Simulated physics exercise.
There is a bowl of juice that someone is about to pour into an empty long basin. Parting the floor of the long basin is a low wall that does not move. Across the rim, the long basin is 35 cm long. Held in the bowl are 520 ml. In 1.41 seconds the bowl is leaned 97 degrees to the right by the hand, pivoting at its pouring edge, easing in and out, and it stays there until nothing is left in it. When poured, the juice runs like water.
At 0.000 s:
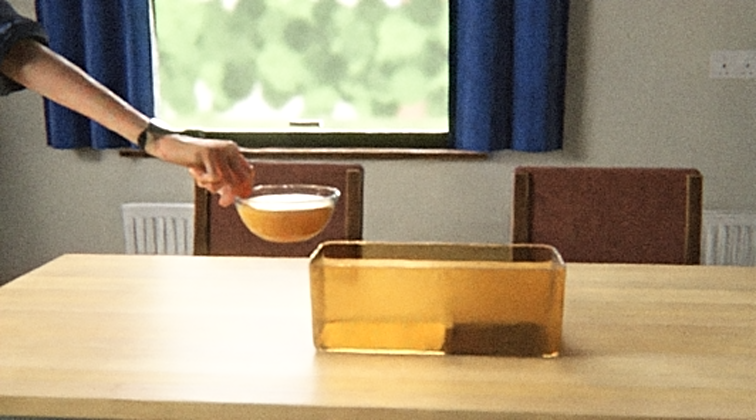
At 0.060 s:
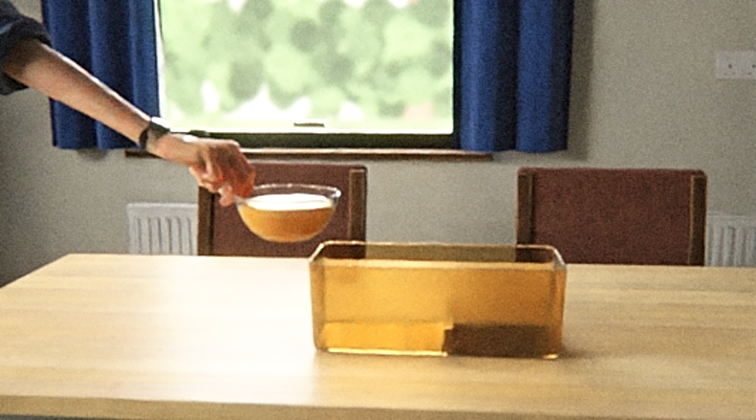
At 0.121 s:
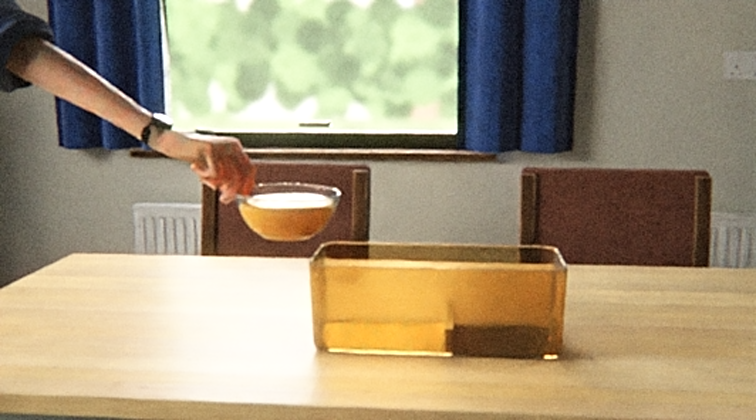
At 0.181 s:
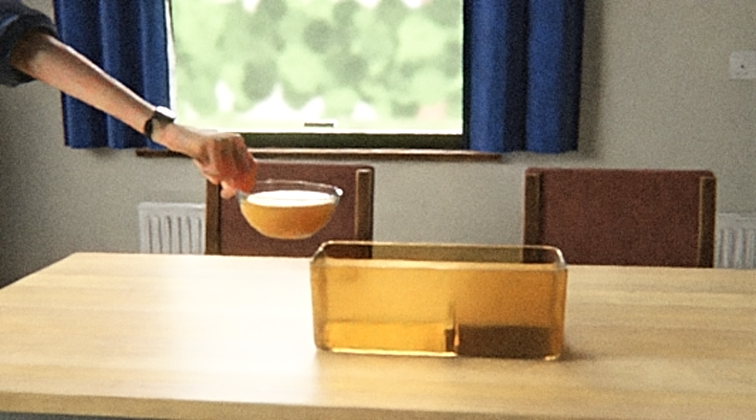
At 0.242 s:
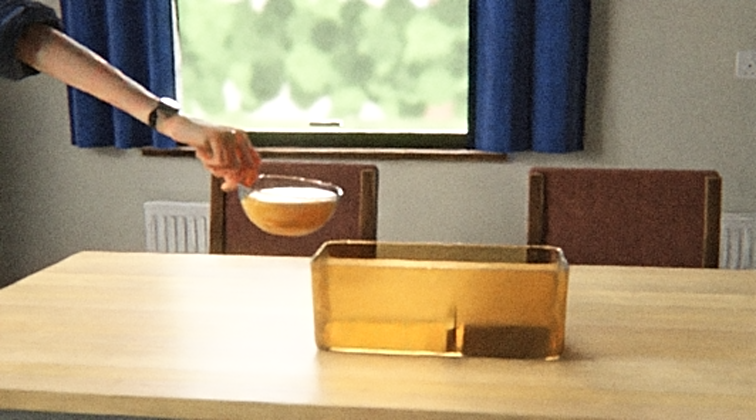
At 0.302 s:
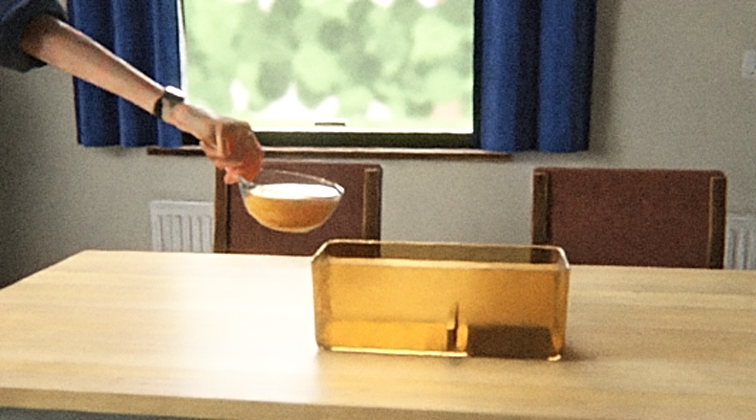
Glass bowl of orange liquid tilting slightly to the right in a person's hand above a long amber basin on a wooden table.
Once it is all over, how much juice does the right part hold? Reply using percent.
The right part holds about 8 per cent.
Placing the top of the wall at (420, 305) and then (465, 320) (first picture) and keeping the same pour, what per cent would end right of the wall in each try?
Around 5 and 15 percent, in that order.
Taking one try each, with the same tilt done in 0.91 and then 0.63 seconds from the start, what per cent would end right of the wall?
The first try gives around 15 percent, the second around 15 percent.
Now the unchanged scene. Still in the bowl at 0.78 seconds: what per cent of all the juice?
Roughly 48 %.
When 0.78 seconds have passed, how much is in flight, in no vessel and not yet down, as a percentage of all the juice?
It comes to about 32 percent.
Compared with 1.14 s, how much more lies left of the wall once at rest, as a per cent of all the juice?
Near 7 percent, give or take.
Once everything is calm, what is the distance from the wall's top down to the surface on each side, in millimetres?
On the left it's about 16 mm; on the right, about 34 mm.
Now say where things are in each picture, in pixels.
The first picture shows tilt 0°; pouring edge (337, 196); surface from (241, 202) to (334, 203); the long basin's rim runs from (316, 254) to (560, 258); the wall's top is at (449, 314).
The second picture shows tilt 0°; pouring edge (338, 196); surface from (242, 202) to (335, 203).
The third picture shows tilt 2°; pouring edge (338, 196); surface from (243, 201) to (335, 202).
The fourth picture shows tilt 4°; pouring edge (339, 196); surface from (244, 199) to (336, 200).
The fifth picture shows tilt 7°; pouring edge (340, 195); surface from (246, 194) to (338, 197).
The sixth picture shows tilt 11°; pouring edge (341, 194); surface from (247, 191) to (339, 194).
After 0.78 s the tilt is 57° and 49 per cent is still to pour, 19 is left of the wall and 0 right of it.
After 1.14 s the tilt is 88° and 2 per cent is still to pour, 84 is left of the wall and 5 right of it.
After 1.51 s the tilt is 97° and 0 per cent is still to pour, 91 is left of the wall and 8 right of it.
After 1.91 s the tilt is 97° and 0 per cent is still to pour, 91 is left of the wall and 8 right of it.
In the end 91 per cent lies left of the wall, 8 right of it and 1 outside.
